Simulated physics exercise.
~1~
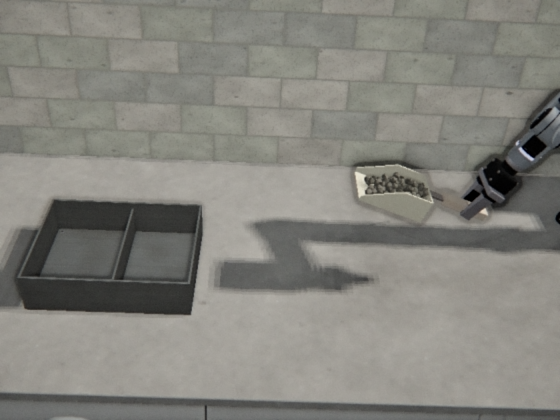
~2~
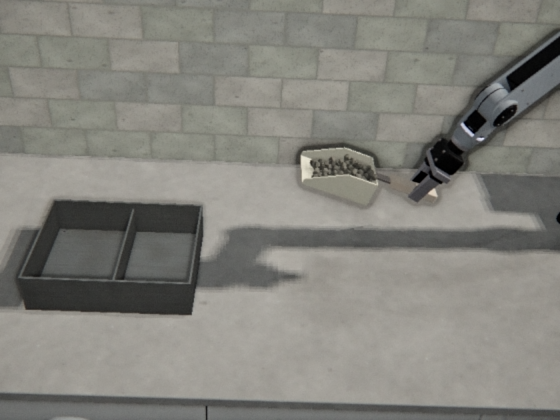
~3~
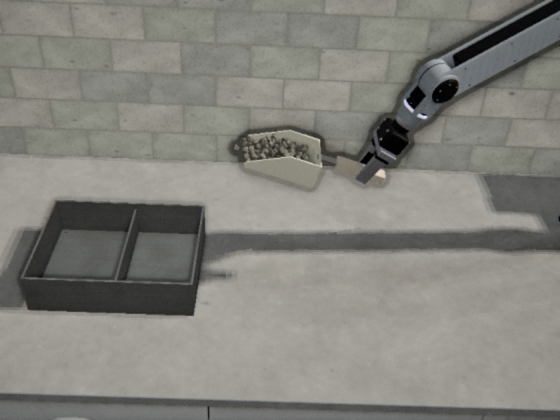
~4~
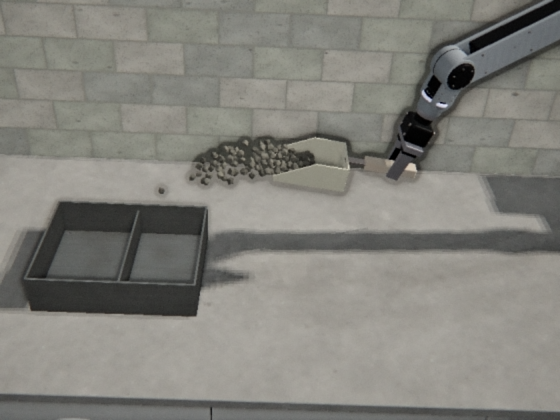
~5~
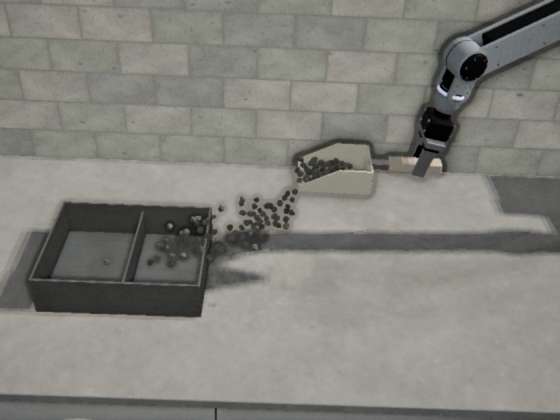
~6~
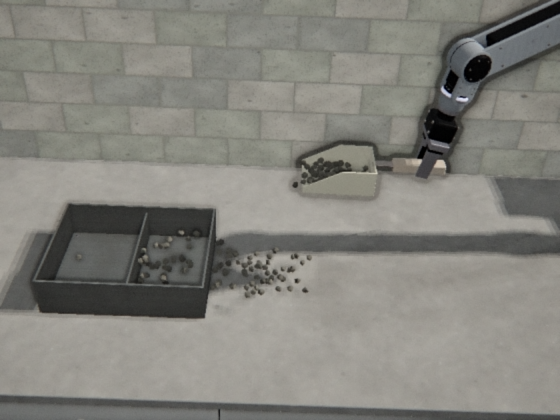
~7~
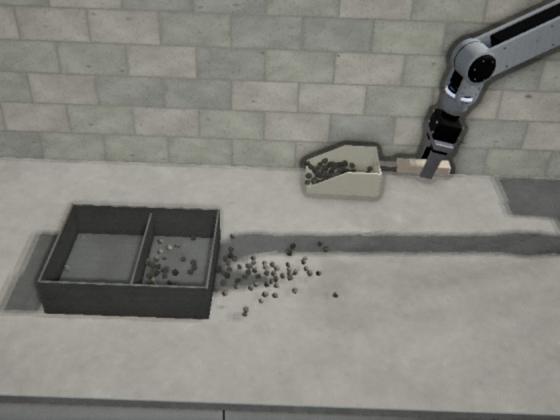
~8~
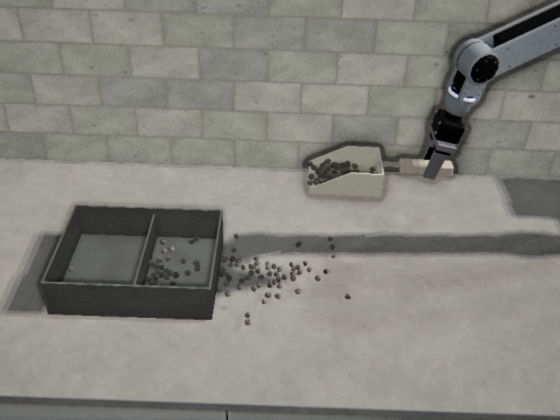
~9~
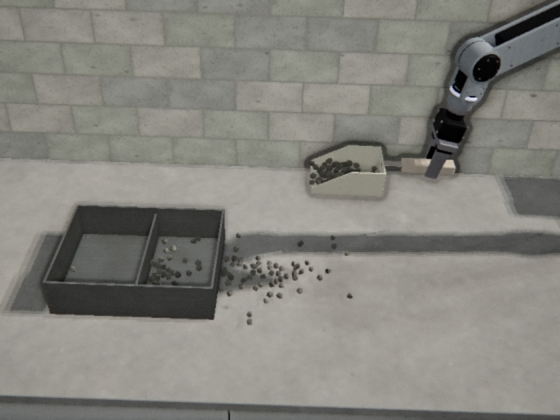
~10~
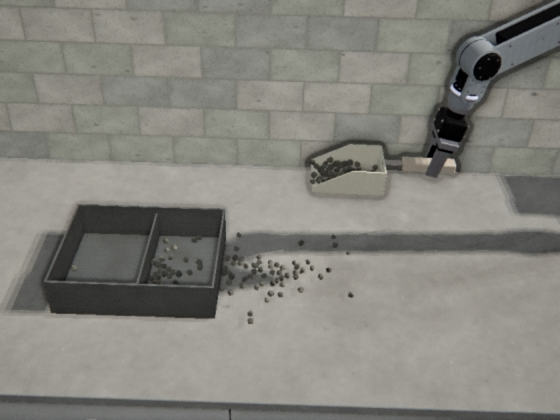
A robot arm swings a scoop left, flinging pebbles partly into a divided tray, many landing outside.
